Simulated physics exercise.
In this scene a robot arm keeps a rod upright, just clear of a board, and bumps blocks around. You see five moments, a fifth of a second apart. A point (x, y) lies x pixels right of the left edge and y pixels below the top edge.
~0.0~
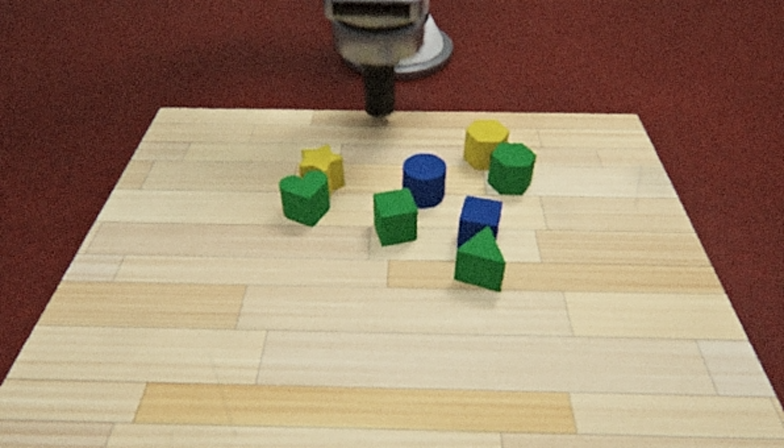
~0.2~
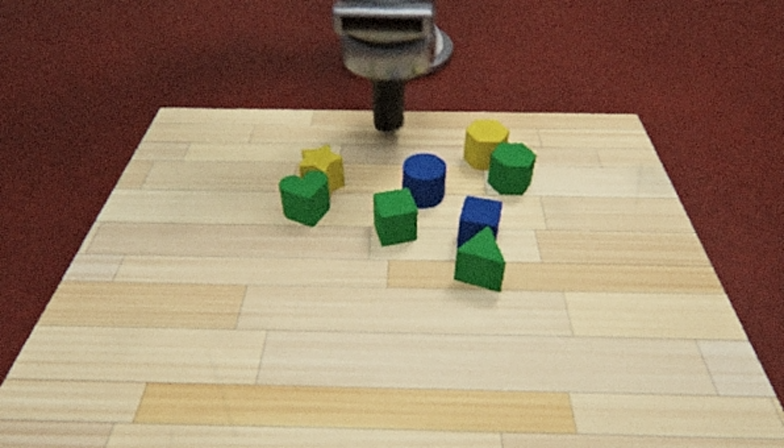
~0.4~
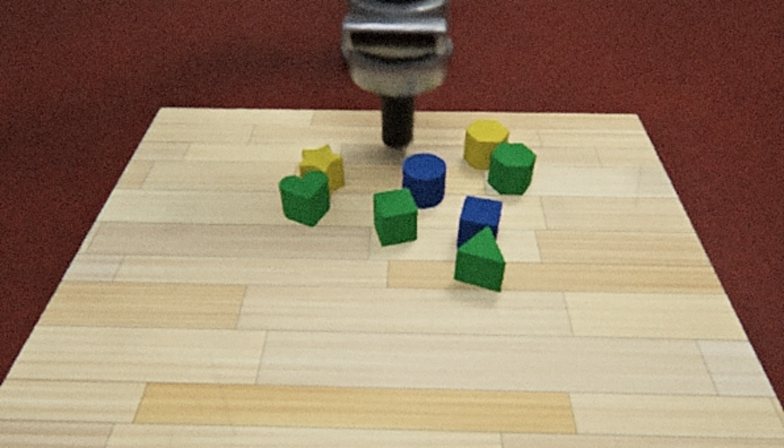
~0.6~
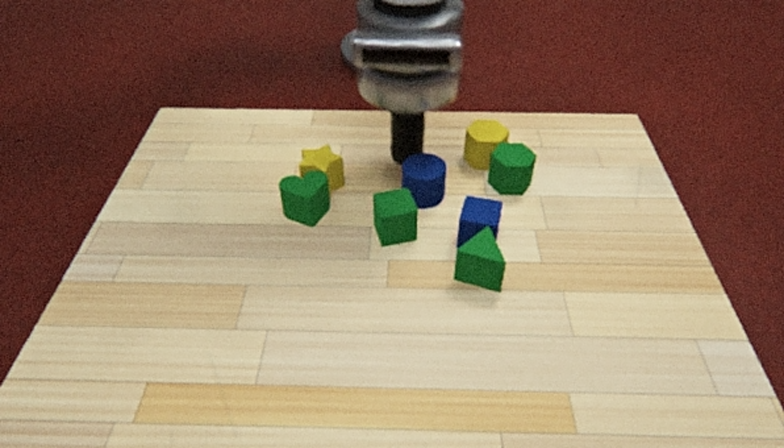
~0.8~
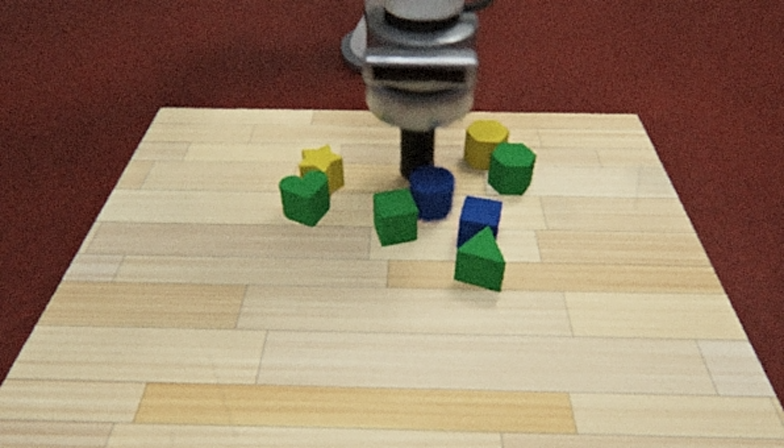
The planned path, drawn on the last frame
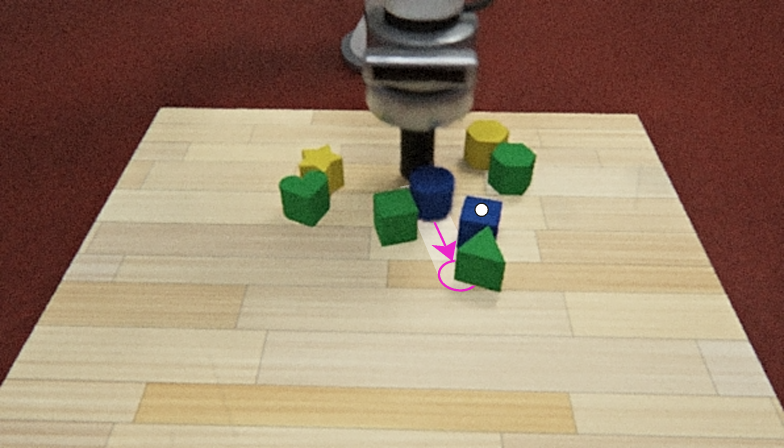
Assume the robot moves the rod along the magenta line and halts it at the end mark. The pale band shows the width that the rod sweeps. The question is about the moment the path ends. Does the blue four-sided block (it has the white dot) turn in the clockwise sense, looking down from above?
The answer is no.
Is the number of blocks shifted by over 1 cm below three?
No - that is not the case.
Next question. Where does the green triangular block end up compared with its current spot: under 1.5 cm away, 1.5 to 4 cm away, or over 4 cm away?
It ends over 4 cm away.
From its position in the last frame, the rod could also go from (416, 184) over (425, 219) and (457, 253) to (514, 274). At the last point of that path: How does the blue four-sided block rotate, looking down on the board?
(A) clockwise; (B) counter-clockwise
The one that fits is B, counter-clockwise.
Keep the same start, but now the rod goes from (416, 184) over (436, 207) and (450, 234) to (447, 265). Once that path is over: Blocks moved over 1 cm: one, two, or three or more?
Three or more move.
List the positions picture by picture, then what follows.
Lower end of the rod at (380, 110), tops of blocks, green four-sided block at (395, 202), blue cylinder at (424, 166), blue four-sided block at (482, 210), green triangular block at (484, 246), in the first picture.
Rod at (389, 124), blocks as before, in the second picture.
Rod at (398, 140), blocks as before, in the third picture.
Rod at (407, 155), blocks as before, in the fourth picture.
Rod at (417, 172), green four-sided block at (395, 202), blue cylinder at (432, 178), blue four-sided block at (482, 210), green triangular block at (484, 246), in the fifth picture.
The drawn path runs straight from (416, 184) to (459, 275); the dot is on the blue four-sided block.
On the path given first. One third of the way, rod at (431, 200); blue cylinder at (453, 208); blue four-sided block at (497, 216); green triangular block at (485, 248), turned 15° clockwise.
Two thirds of the way, rod at (445, 230); blue cylinder at (476, 238); blue four-sided block at (514, 222), turned 30° anticlockwise; green triangular block at (501, 265), turned 20° clockwise.
At the end, rod at (460, 263); green four-sided block not moved; blue cylinder at (499, 271); blue four-sided block at (514, 222), turned 30° anticlockwise; green triangular block at (536, 294).
